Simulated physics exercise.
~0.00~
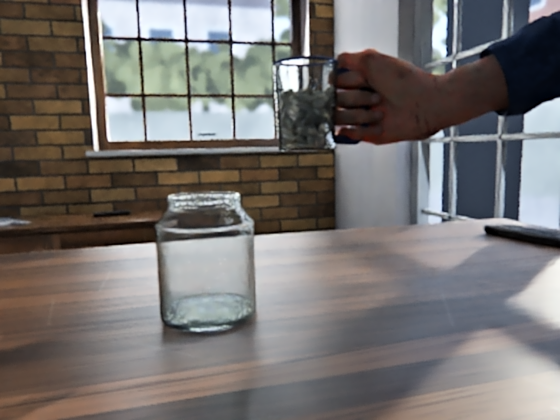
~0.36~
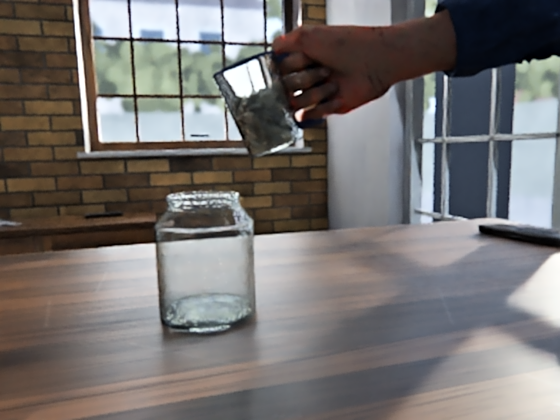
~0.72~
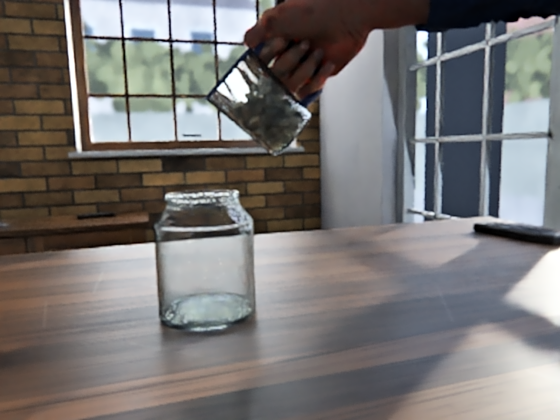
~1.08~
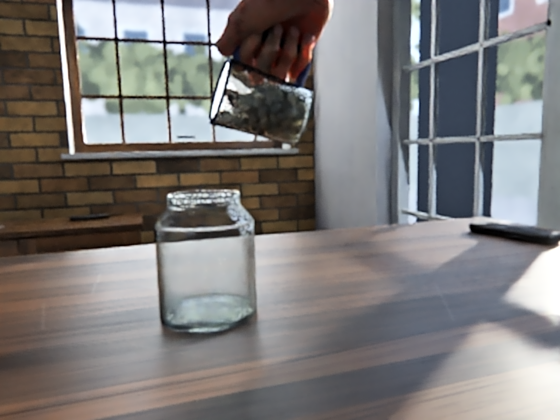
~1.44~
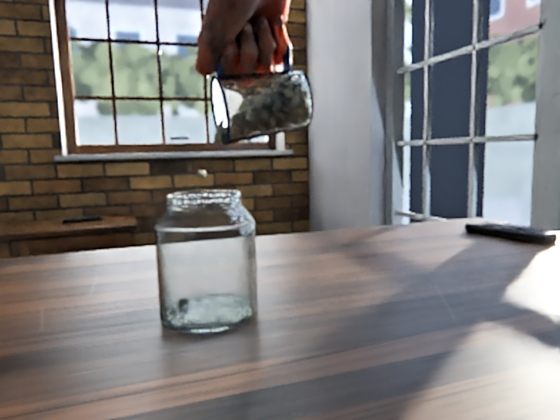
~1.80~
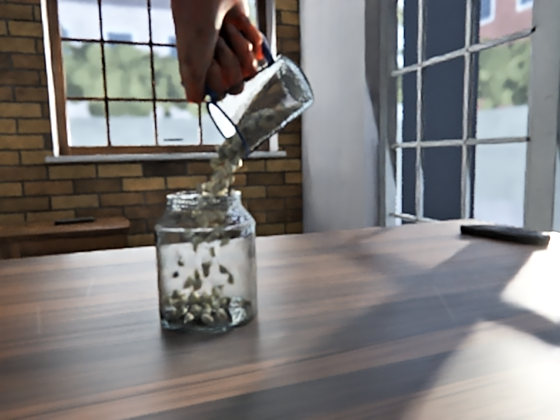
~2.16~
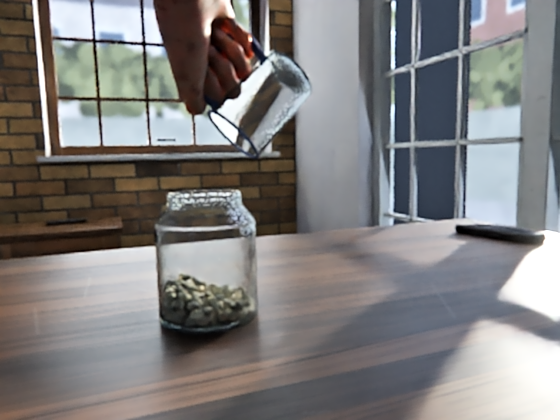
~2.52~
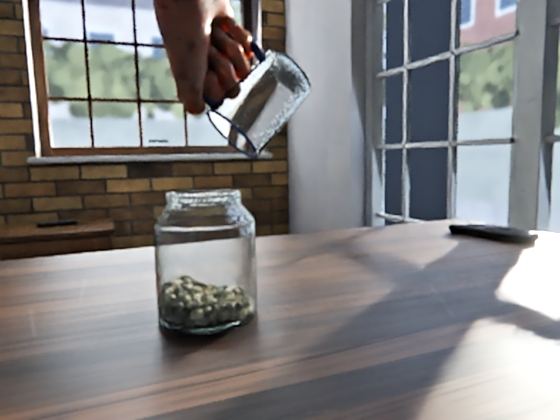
In a room with a brick wall and bright paned windows, the view looks across a dark wooden table, drifting slightly sideways. A clear, empty glass jar stands on the table left of centre, and a dark flat object lies near the right edge. Above it, a hand in a dark blue sleeve holds a see-through cup of small, pale greyish beans. The hand tips the cup leftward over the jar until a few beans drop, then a thick stream pours in. The cup empties and stays tilted above, while the beans rest in a heap at the jar's bottom, with none visible on the table.
